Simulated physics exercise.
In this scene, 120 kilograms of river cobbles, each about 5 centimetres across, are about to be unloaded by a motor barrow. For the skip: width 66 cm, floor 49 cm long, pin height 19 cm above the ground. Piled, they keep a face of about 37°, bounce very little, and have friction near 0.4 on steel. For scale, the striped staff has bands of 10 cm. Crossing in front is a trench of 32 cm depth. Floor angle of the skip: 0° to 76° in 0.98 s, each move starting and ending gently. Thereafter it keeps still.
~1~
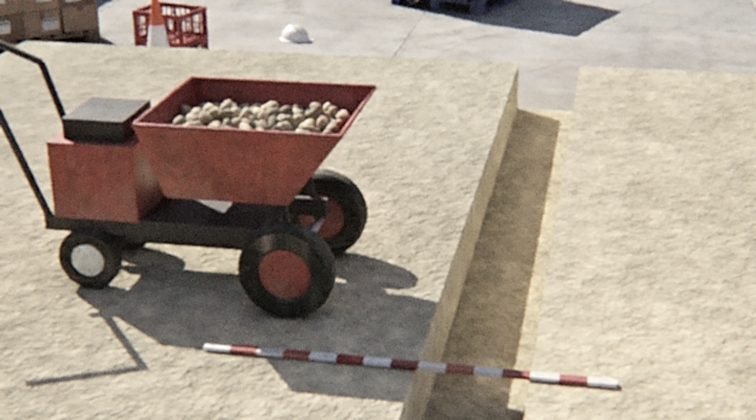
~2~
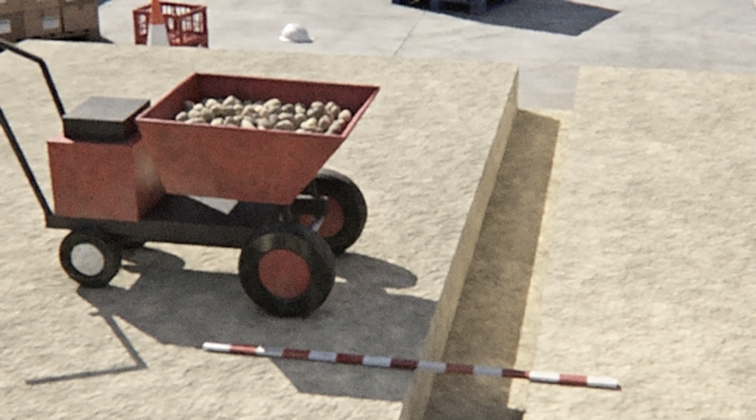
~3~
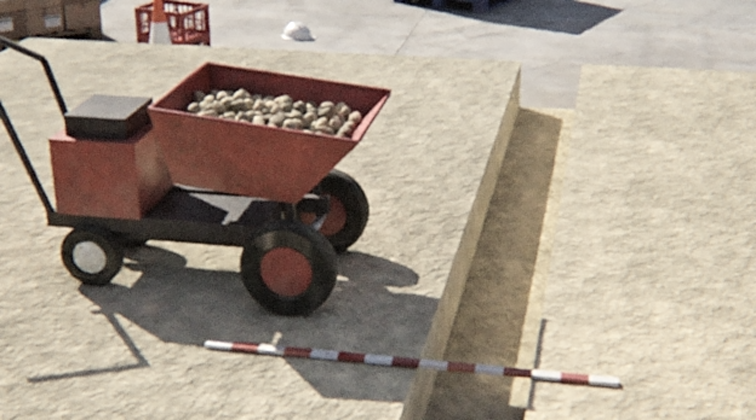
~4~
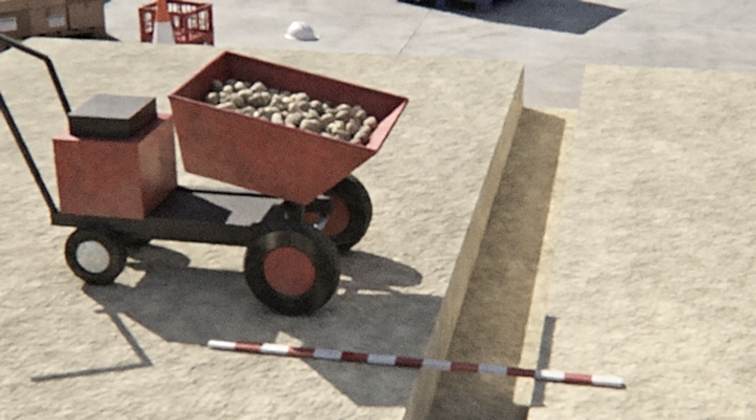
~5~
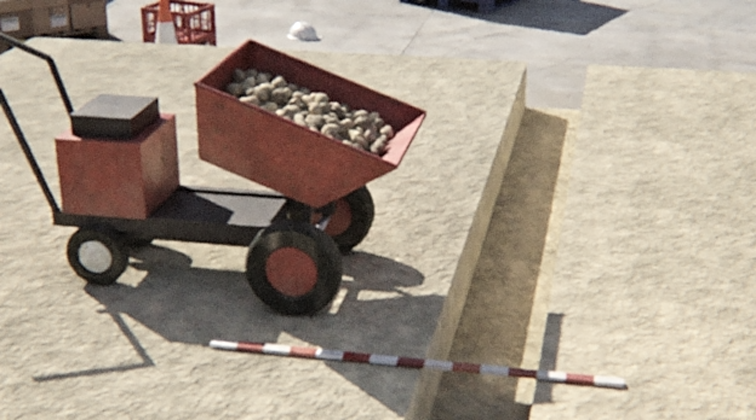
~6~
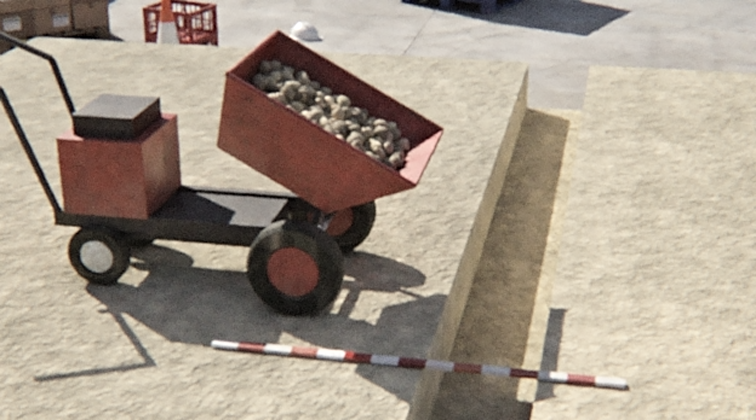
A red skip full of pale, rounded stones tilts on a black-framed motor barrow at the left, its rear rising steadily and its lip dipping to the right while the wheels stay put. Seen from above in sunlight, the sandy ground is cut by a straight trench right of the barrow, with a red-and-white striped staff lying across it. Behind, a red crate, an orange cone and a white helmet sit on grey paving, and the view barely shifts.
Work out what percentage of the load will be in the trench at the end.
It comes to roughly 98 percent of the load.
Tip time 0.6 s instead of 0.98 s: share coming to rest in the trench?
Trench share: Approx. 90%.
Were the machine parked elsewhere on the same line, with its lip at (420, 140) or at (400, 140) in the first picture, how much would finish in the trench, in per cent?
About 30 per cent from the first spot, about 55 from the second.
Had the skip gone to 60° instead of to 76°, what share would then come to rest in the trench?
In that case some 65 per cent.
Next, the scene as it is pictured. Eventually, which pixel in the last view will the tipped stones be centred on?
About (508, 350).
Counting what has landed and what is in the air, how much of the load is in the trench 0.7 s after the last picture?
Close to 45 per cent at that time.
Then, 0.3 s after the last picture the floor is at 65°, 100 % in the skip; the foremost stones are at (461, 246).
Then, 0.7 s after the last picture the floor is at 76°, 55 % in the skip, 45 % in the trench, 1 % past the trench; the foremost stones are at (554, 322).
Then, 1.0 s after the last picture the floor is at 76°, 16 % in the skip, 82 % in the trench, 2 % past the trench; the foremost stones are at (642, 299).
Then, 3.0 s after the last picture the floor is at 76°, 0 % in the skip, 98 % in the trench, 2 % past the trench; the foremost stones are at (690, 303).
